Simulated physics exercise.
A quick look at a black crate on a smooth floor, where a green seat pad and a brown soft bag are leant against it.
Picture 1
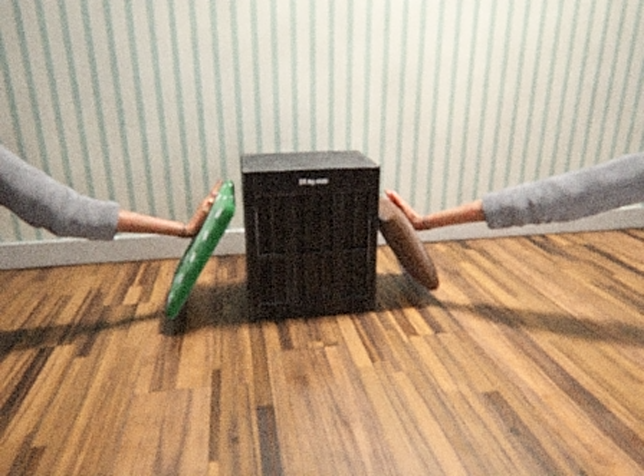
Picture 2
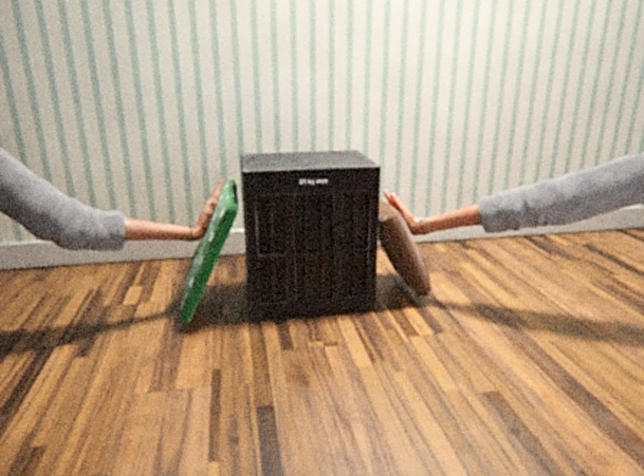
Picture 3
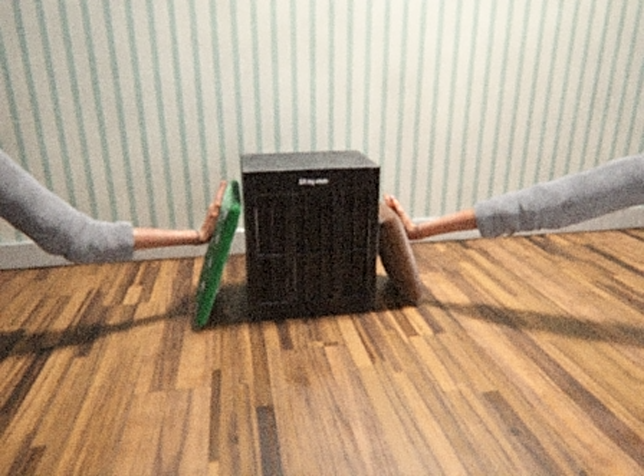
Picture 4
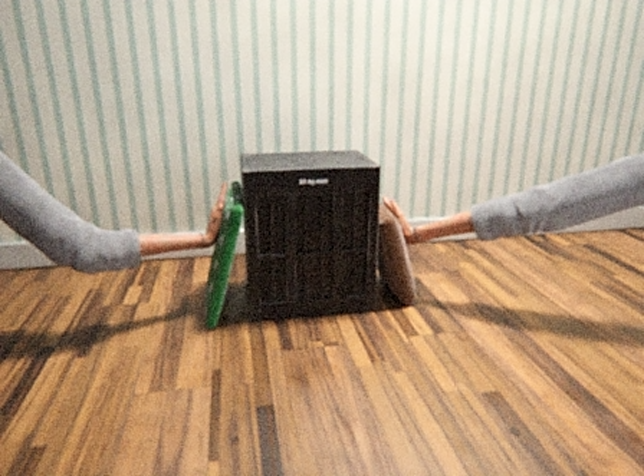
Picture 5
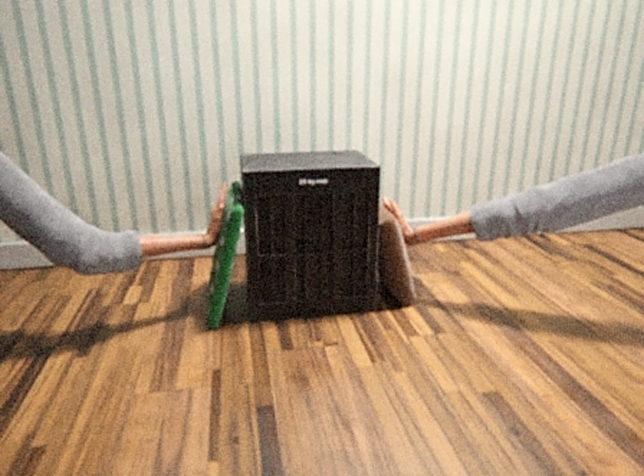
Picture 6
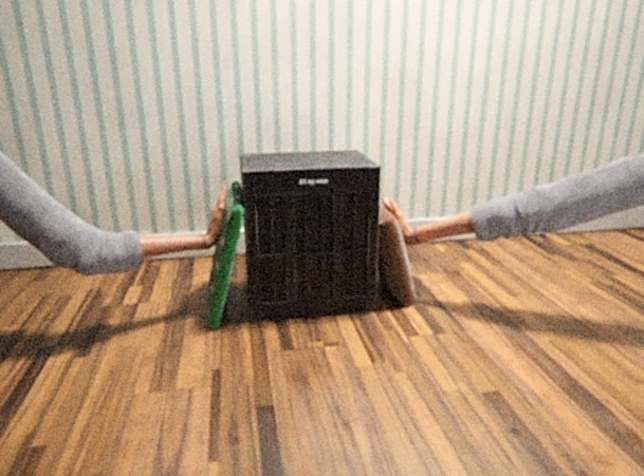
At first, a green seat pad and a brown soft bag lean against opposite sides of a black crate, each pressed by a hand. The pad's foot slides right and the bag's foot slides slightly left, toward the crate, until both stand almost upright, and then they barely move, hands still touching them.
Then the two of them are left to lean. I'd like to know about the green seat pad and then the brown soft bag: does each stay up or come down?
I'd say the green seat pad stays up, the brown soft bag stays up.
Then, 0.36 s later than the last view, seat pad against the side near (226, 251); soft bag against the side near (387, 251).
Finally, seat pad against the side near (226, 251); soft bag against the side near (386, 251). The green seat pad holds its lean and the brown soft bag remains propped up.
